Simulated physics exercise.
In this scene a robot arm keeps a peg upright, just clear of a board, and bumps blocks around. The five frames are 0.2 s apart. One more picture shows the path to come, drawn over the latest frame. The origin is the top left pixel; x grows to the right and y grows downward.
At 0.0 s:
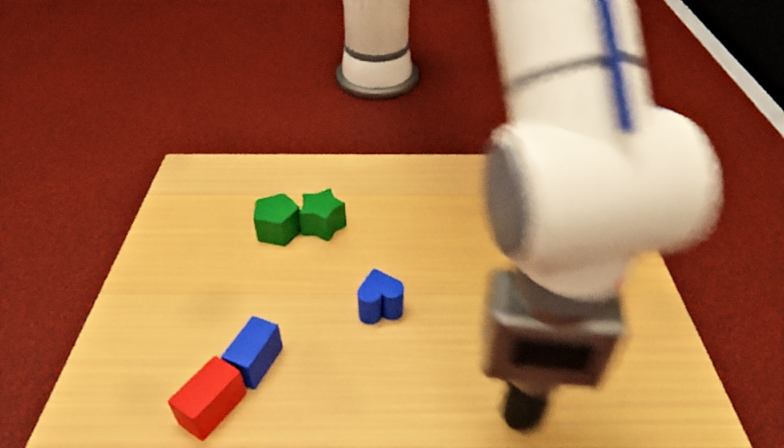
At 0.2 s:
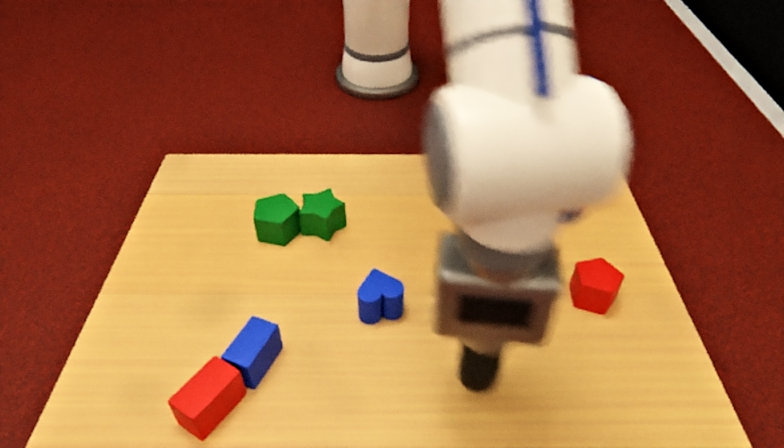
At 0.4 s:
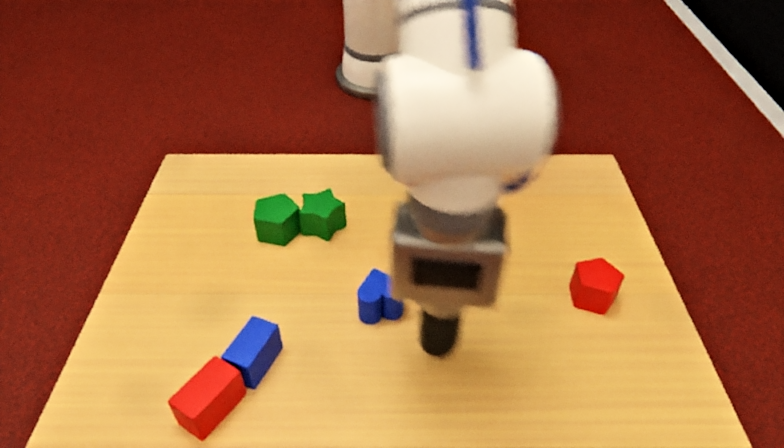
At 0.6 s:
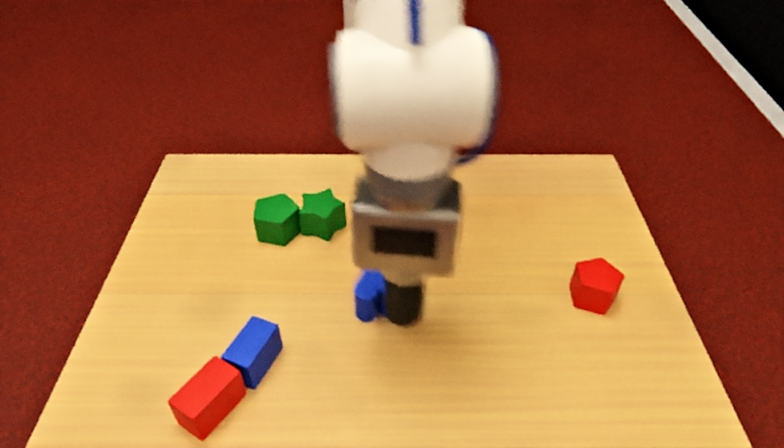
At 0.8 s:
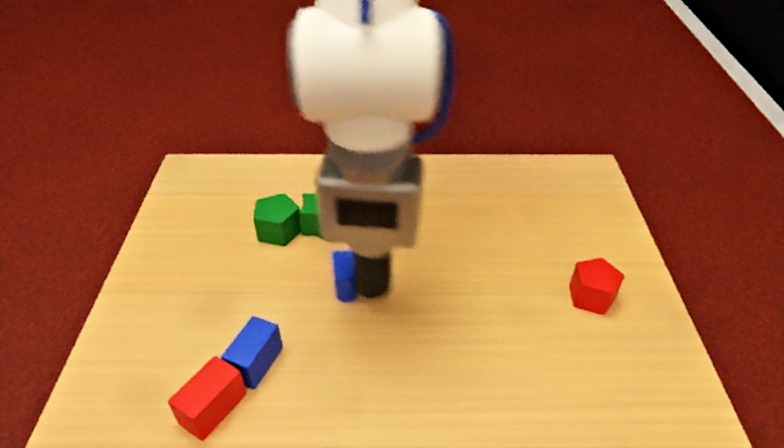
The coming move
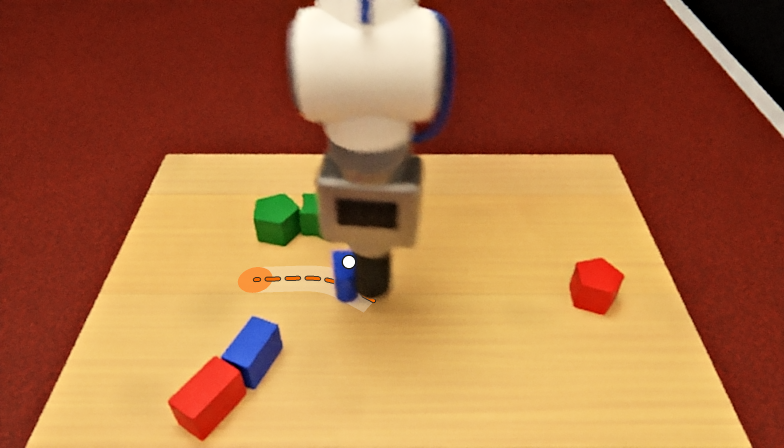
The footage shows a robot arm moving its dark peg leftward and away from the viewer over a wooden board of coloured blocks, then nudging the blue heart toward the green star and pentagon while the other blocks stay still.
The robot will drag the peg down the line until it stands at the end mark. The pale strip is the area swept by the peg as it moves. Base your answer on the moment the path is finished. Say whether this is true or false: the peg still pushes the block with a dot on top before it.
That statement is not accurate.
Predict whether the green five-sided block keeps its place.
It stays.
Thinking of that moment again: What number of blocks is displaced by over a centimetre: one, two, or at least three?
1.
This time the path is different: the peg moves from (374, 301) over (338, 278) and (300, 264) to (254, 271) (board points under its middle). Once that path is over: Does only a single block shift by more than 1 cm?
I expect not.
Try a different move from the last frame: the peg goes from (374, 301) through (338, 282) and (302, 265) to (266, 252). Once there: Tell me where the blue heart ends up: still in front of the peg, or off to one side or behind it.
The peg pushes it to the end.
The line goes from (374, 301) via (339, 283) and (298, 278), ending at (255, 280); the dot is on the blue heart.
What follows on the original path. One third of the way, peg (337, 269); blue heart (316, 243).
Two thirds of the way, peg (295, 264); blue heart (294, 233), turned 45° clockwise.
At the end, peg (252, 265); green five-sided block unmoved; blue heart (291, 232), turned 55° clockwise.
